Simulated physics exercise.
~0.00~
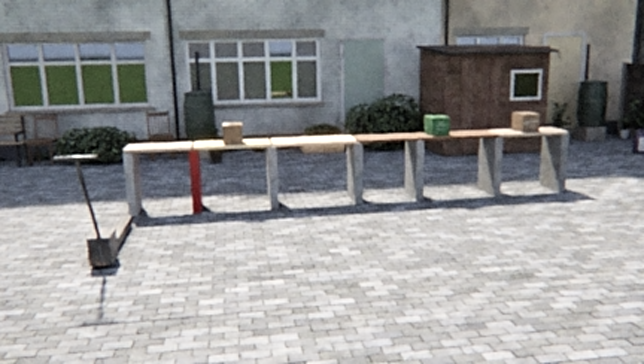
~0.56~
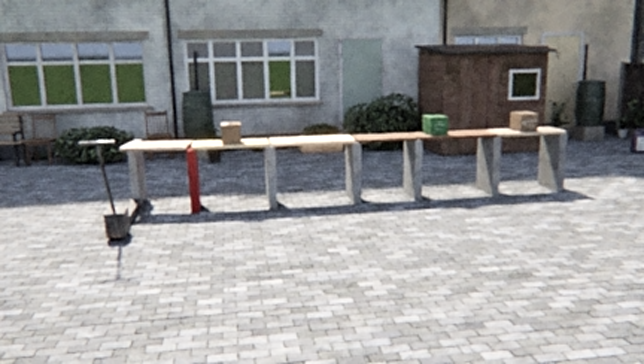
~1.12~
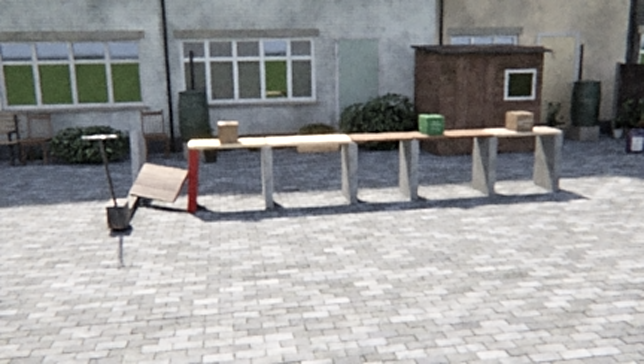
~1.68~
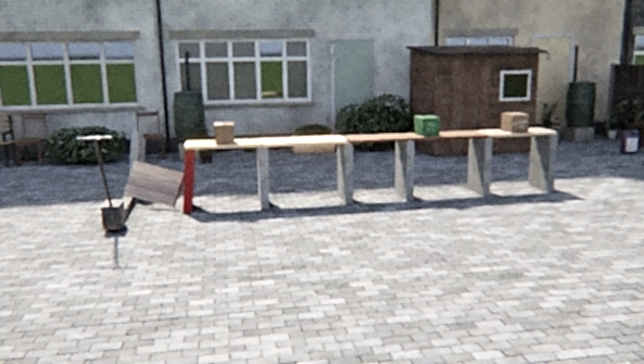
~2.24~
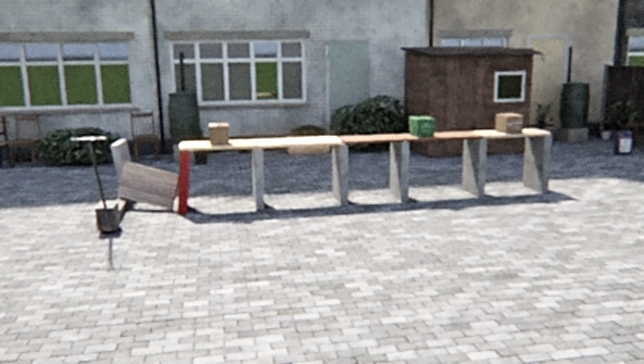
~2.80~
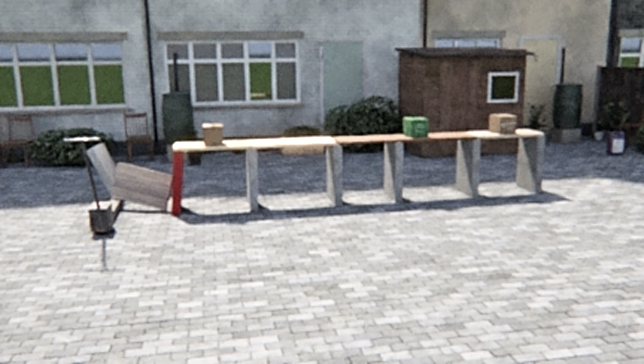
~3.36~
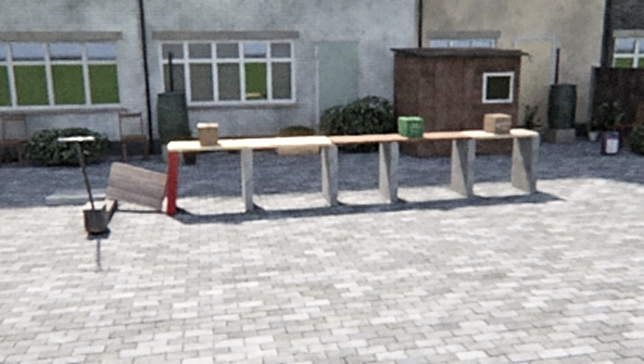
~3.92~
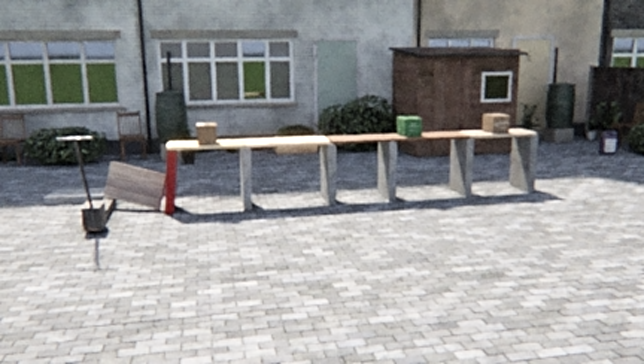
A long row of pale and reddish boards resting end to end on grey uprights, one of them red, stretches across a sunlit paved yard, seen from the front and slightly above. Two brown cartons and a green one sit on top, with pale houses, bushes and a brown shed behind. At the left, a jack with a tall handle slides in at the foot of the end upright. The leftmost board drops and tilts steeply against the red upright. The end upright wavers, then topples onto its side, while the remaining row stands, cartons still in place.
